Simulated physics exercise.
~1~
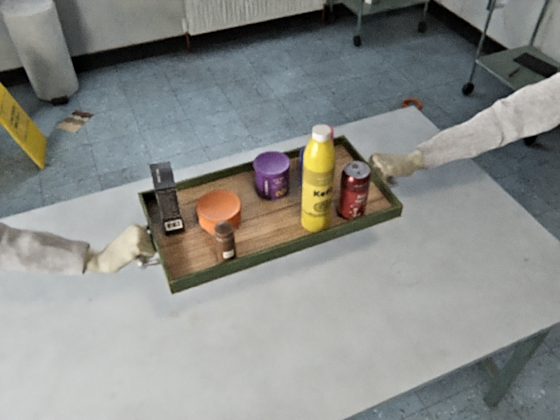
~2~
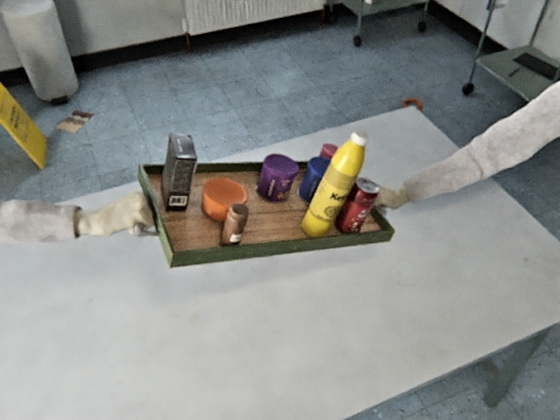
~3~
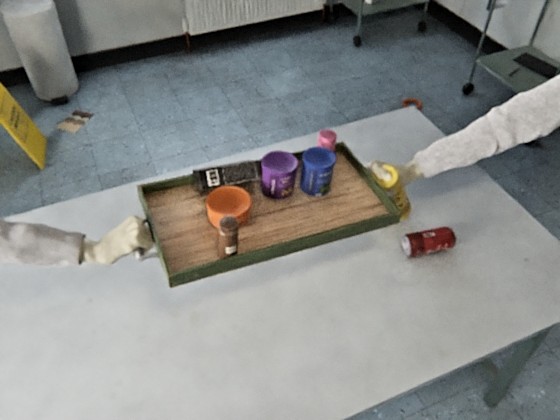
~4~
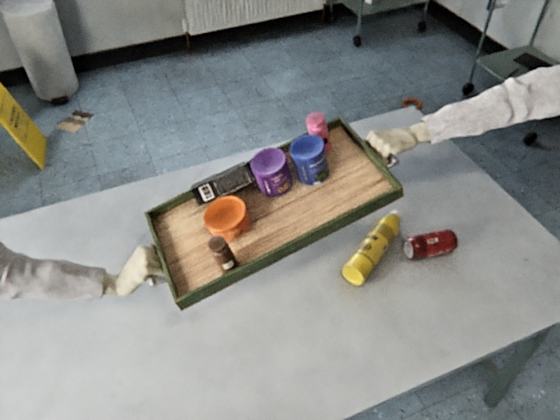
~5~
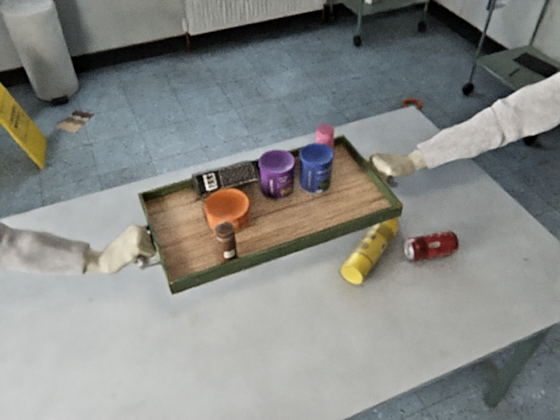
Above a pale table in a room with blue floor tiles, two gloved hands tipped a loaded tray right, then left, then leveled it; a red can and yellow bottle fell onto the table, while a black packet toppled but stayed aboard.
